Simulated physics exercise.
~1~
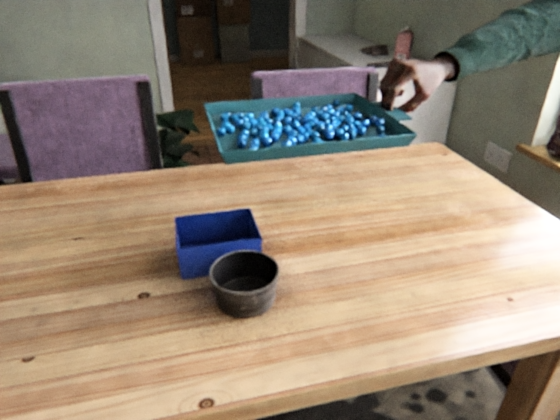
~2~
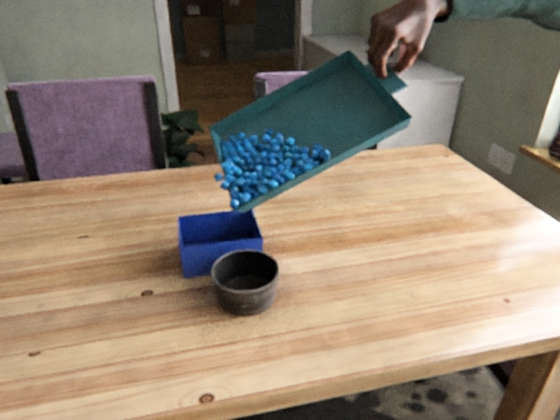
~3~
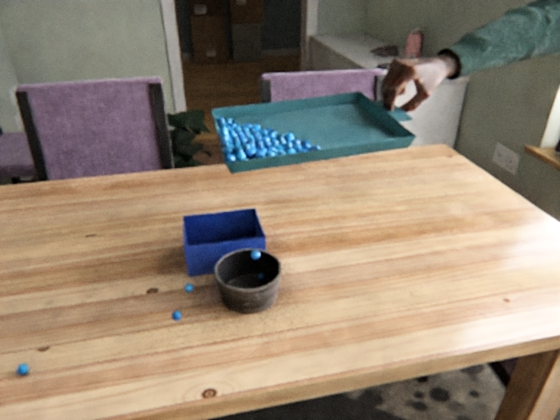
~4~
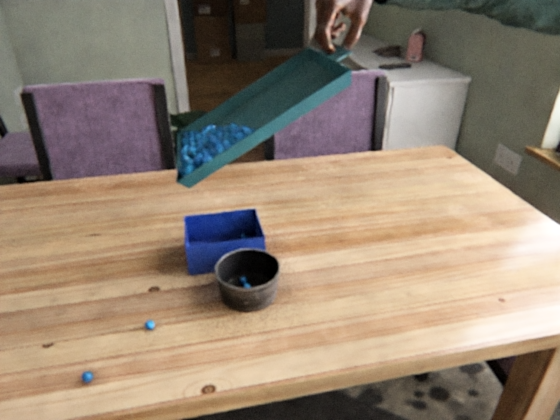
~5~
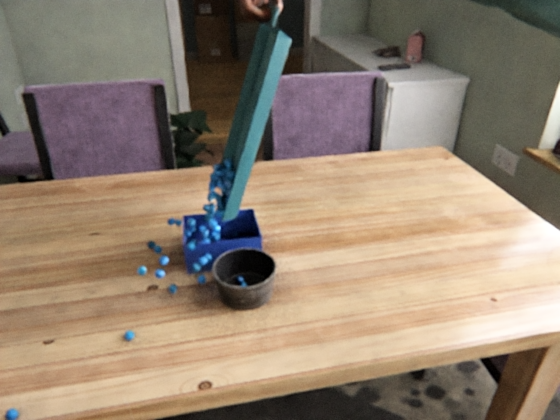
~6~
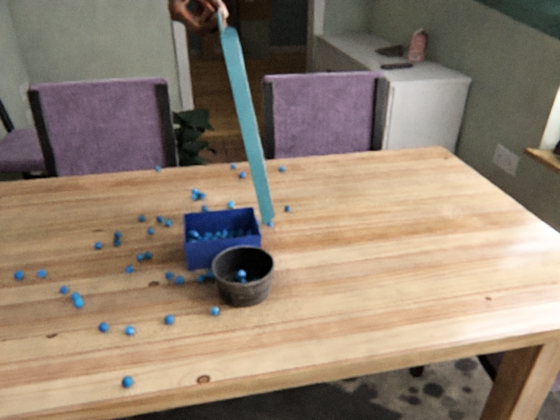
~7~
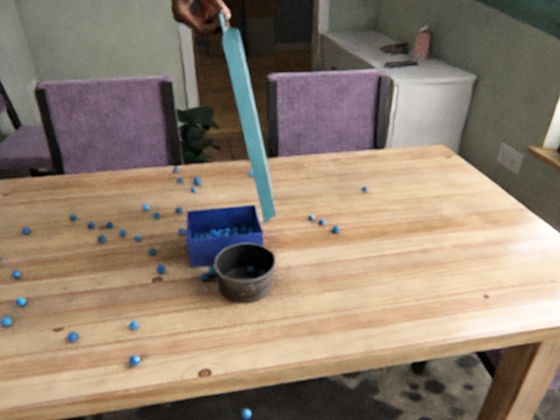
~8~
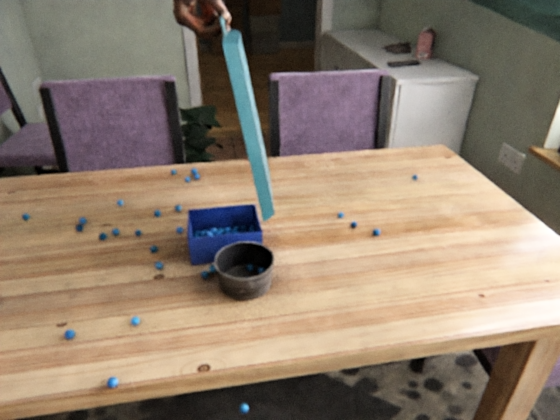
A hand tips blue balls from a green tray into containers, scattering many across the table.
